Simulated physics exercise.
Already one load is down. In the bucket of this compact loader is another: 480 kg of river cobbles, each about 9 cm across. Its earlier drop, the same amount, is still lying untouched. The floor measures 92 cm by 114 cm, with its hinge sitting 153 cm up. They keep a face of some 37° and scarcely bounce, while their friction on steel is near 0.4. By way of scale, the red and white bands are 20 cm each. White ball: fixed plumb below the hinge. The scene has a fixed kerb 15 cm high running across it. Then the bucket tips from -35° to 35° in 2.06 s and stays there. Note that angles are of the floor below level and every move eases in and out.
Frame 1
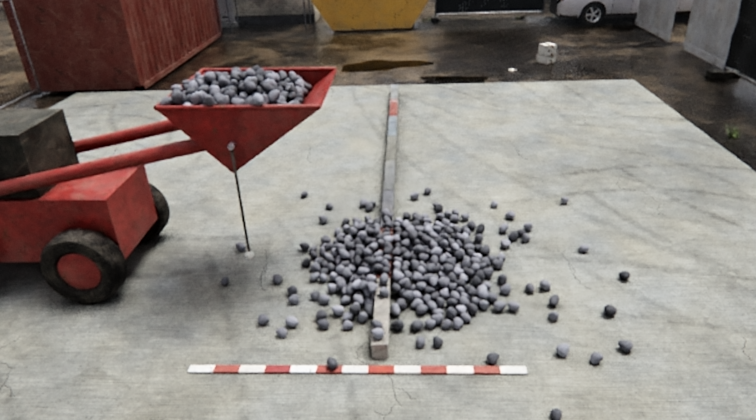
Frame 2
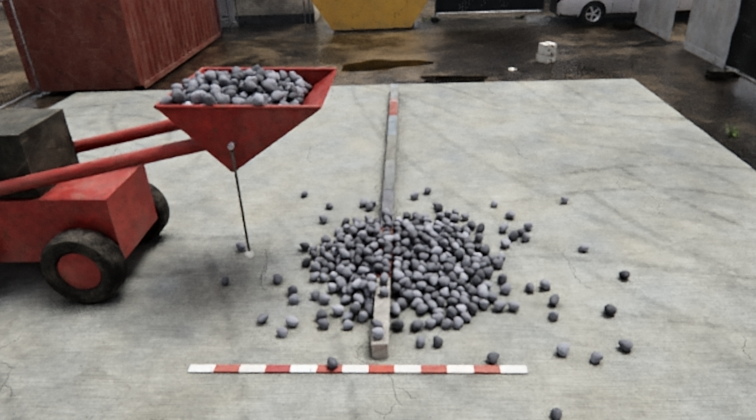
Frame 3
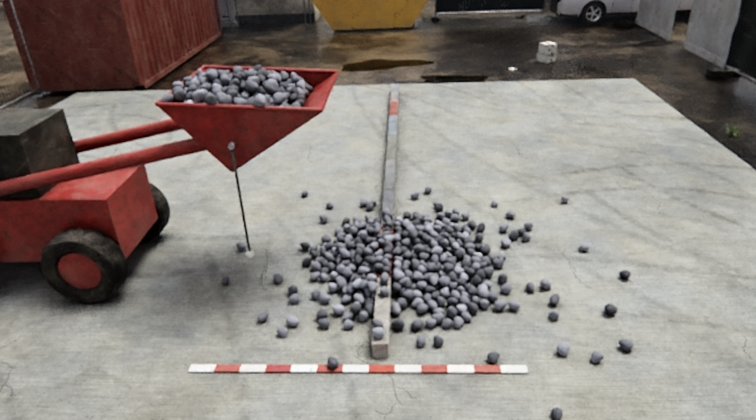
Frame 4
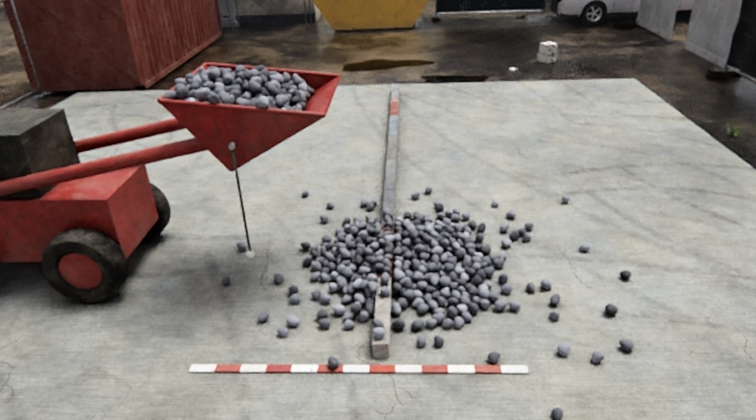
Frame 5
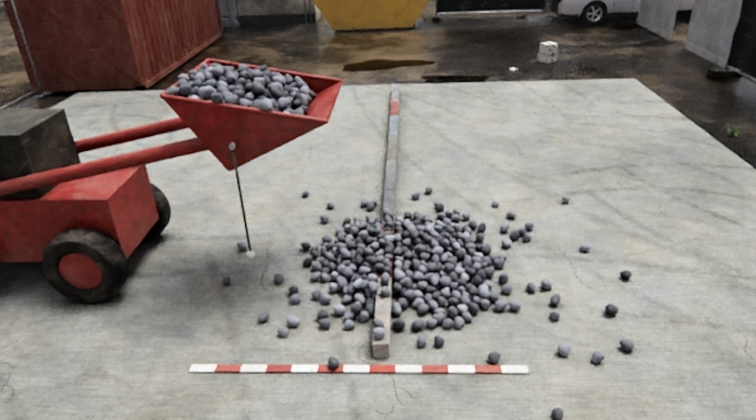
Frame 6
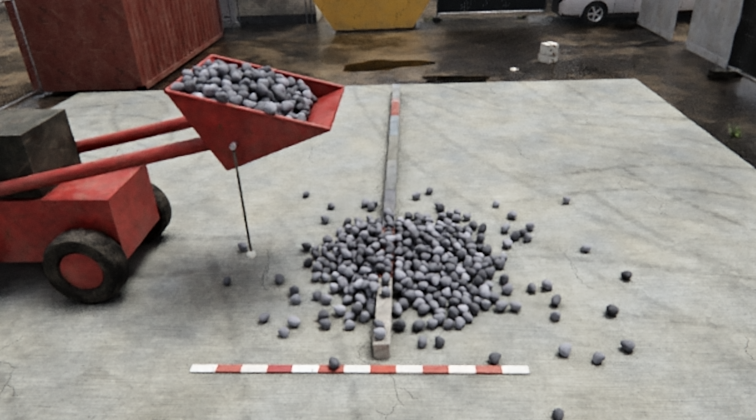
On a pale concrete slab in a yard, a red loader at the left holds up a bucket of grey stones beside a scattered heap lying across a kerb. The bucket tilts gradually, its right-hand lip lowering and its left side rising, while the loader and the heap stay still.
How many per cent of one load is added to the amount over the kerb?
About 39 per cent of a load.
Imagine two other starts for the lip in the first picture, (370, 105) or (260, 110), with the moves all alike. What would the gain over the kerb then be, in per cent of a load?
First place about 90 %, second about 0 %.
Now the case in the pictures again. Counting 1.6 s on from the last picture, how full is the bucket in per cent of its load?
30 % still inside.
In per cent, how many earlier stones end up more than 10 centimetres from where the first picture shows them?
Roughly 10 % of them.
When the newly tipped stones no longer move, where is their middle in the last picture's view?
In the last view, somewhere near (374, 250).
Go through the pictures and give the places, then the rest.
In the first frame, the bucket is at -35°, its lip at (320, 107); the top of the load is at (225, 78). The earlier load is highest near (382, 247), 21 cm above ground level, 41 % on this side of the kerb, 59 % over the kerb.
In the second frame, the bucket is at -34°, its lip at (321, 108); the top of the load is at (219, 78).
The third frame shows lip at (322, 110), floor tilted -32°, highest stones at (221, 77).
The fourth frame shows lip at (325, 115), floor tilted -29°, highest stones at (218, 75).
The fifth frame shows lip at (327, 122), floor tilted -25°, highest stones at (216, 72).
In the sixth frame, the bucket is at -21°, its lip at (330, 130); the top of the load is at (215, 70).
Then, 0.9 s after the last picture the floor is at 24°; in per cent of one load, 93 in the bucket, 48 on this side of the kerb, 59 over the kerb; the foremost stones are at (585, 275).
Then, 1.6 s after the last picture the floor is at 35°; in per cent of one load, 30 in the bucket, 103 on this side of the kerb, 67 over the kerb; the foremost stones are at (585, 275).
Then, 1.9 s after the last picture the floor is at 35°; in per cent of one load, 5 in the bucket, 111 on this side of the kerb, 84 over the kerb; the foremost stones are at (585, 275).
Then, 4.7 s after the last picture the floor is at 35°; in per cent of one load, 0 in the bucket, 103 on this side of the kerb, 98 over the kerb; the foremost stones are at (585, 271). Net gain over the kerb, 39.
